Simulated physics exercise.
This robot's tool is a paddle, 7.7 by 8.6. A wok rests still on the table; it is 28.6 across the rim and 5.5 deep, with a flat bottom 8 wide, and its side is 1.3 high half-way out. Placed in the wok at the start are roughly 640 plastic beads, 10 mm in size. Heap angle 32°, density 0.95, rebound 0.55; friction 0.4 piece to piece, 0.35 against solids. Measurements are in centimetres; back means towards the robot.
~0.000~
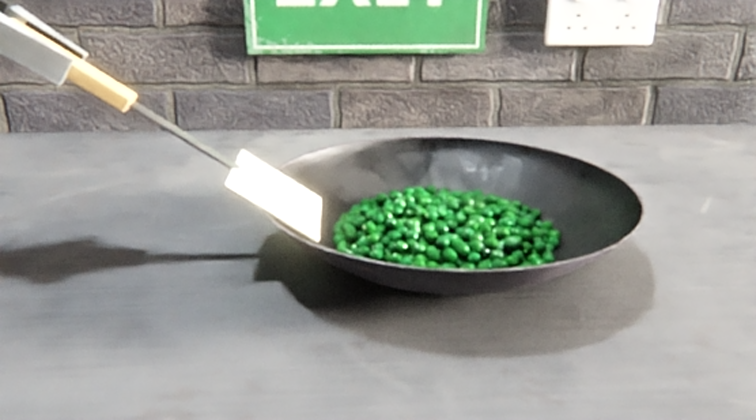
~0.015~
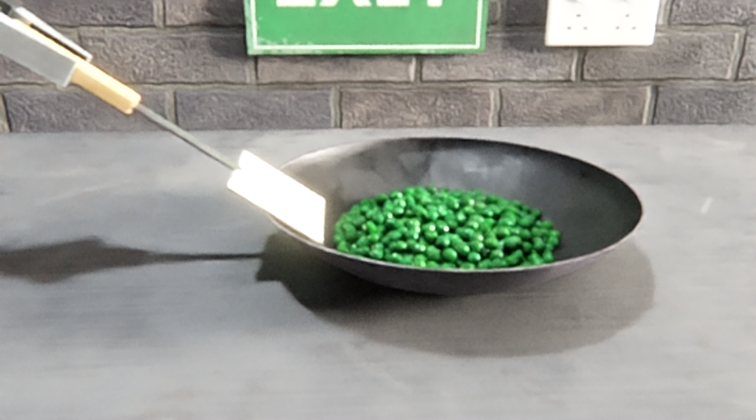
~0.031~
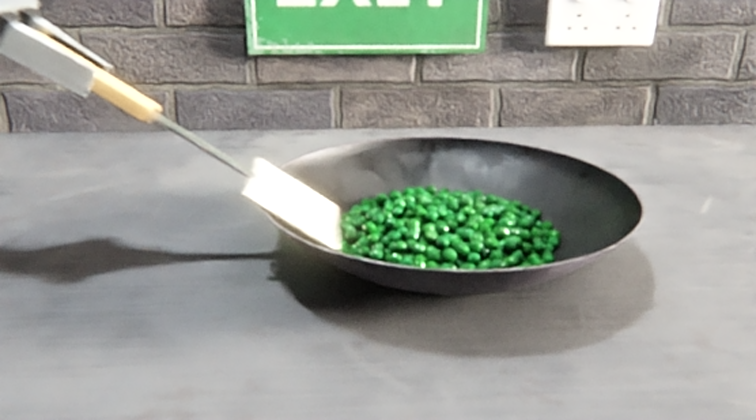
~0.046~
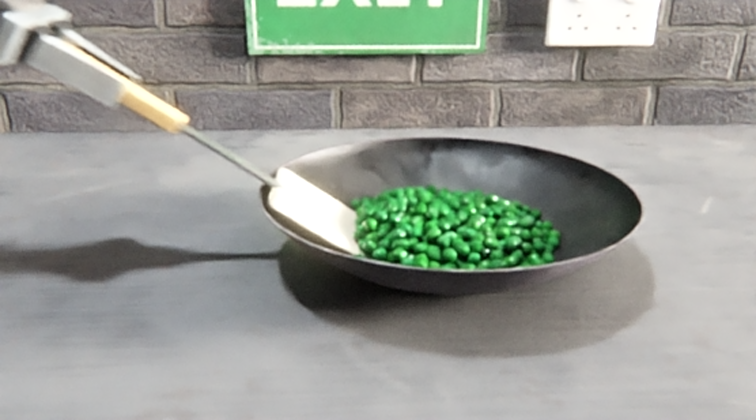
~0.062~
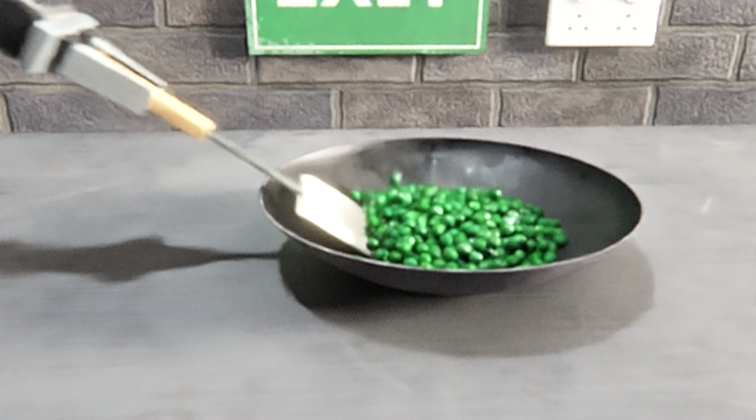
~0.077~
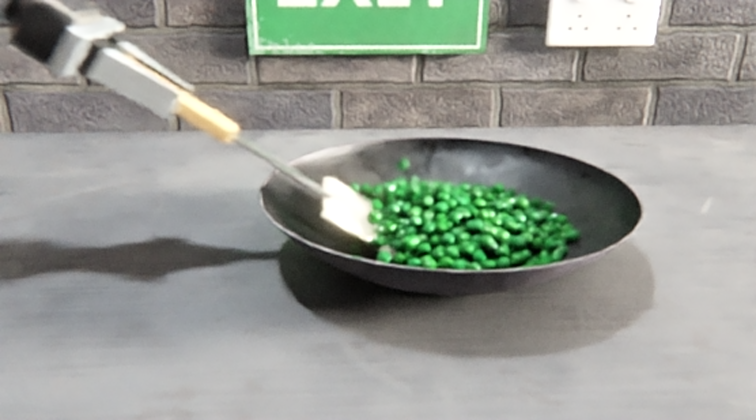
A robot arm's pale paddle sliding down into a dark wok from the left and pushing glossy green beads to the right.
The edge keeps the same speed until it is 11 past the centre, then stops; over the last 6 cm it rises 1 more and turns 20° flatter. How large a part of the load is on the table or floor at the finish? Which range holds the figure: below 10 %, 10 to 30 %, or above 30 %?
The figure lies above 30 %.
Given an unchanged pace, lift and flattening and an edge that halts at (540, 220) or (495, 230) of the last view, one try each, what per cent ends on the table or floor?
First try about 20 percent, second about 0 percent.
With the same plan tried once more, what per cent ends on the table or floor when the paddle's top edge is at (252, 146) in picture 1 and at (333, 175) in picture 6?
Some 45 percent ends up on the table or floor.
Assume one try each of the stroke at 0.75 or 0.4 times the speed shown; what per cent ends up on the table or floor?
Around 40 per cent, then around 15 per cent, would end on the table or floor.
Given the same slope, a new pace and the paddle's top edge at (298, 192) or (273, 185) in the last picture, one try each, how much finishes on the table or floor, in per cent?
That comes to about 35 and about 15 percent, in that order.
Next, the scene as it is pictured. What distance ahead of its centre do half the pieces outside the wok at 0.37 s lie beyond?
Some 24 cm.
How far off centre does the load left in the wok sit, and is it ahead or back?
It rests close to 3.0 centimetres ahead of centre.
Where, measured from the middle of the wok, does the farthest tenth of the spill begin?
About 60 cm from the centre.
After 0.11 s, sloping 35°, highest piece 8 above the table; 643 in the wok.
After 0.15 s, sloping 30°, highest piece 8 above the table; 643 in the wok.
After 0.37 s, sloping 15°, highest piece 16 above the table; 362 in the wok, 144 on the table or floor, 137 on the blade or in flight.
After 1.42 s, sloping 15°, highest piece 4 above the table; 361 in the wok, 282 on the table or floor.
At rest, 361 in the wok, 282 on the table or floor. That is 44 % on the table or floor.
